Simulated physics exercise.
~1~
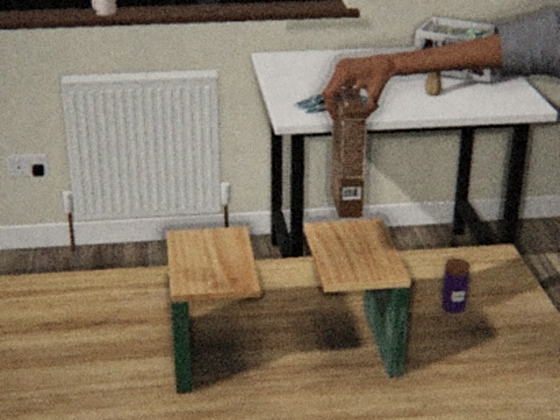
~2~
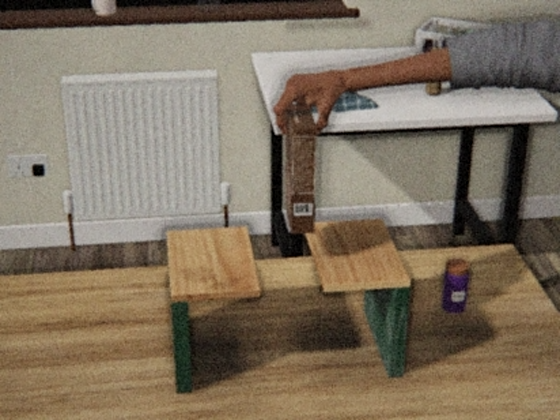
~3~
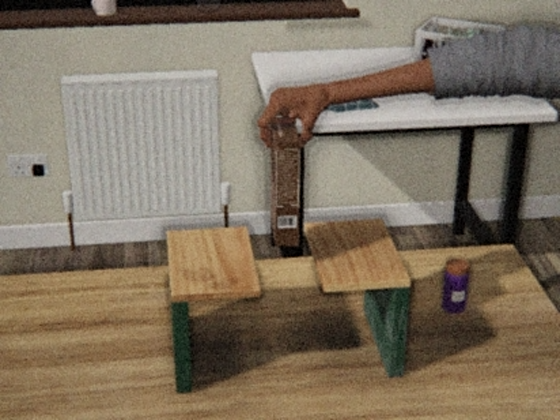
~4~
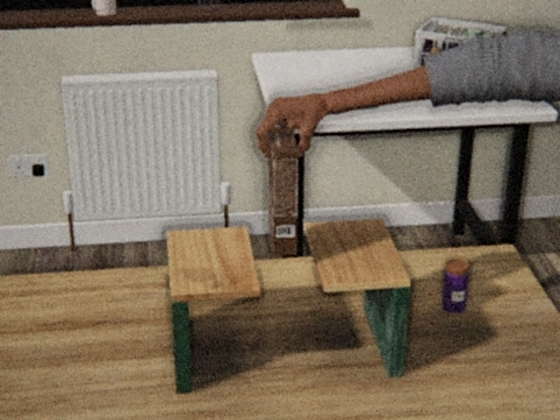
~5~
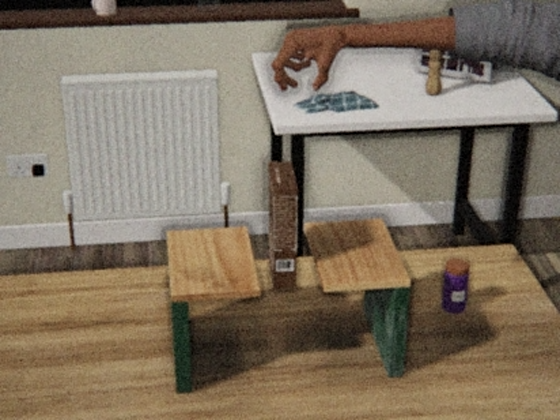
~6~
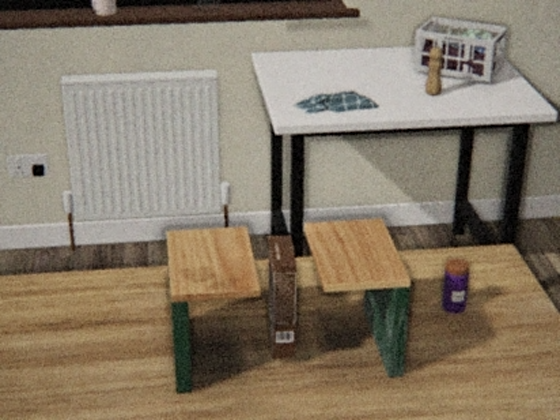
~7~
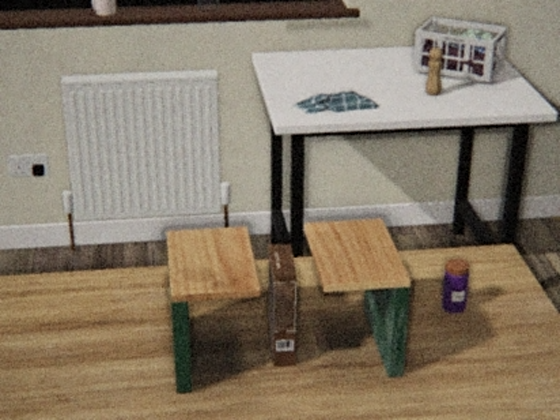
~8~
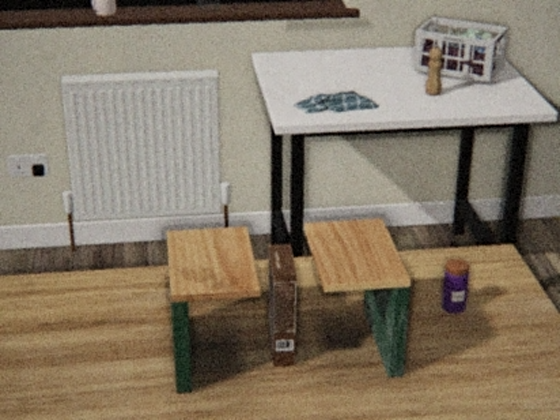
On a wooden table in a room with a radiator, a hand moved a tall brown packet left over the gap between two wooden ledges, lowered it and let go; it dropped through and stood upright on the table, while a purple shaker stayed put.
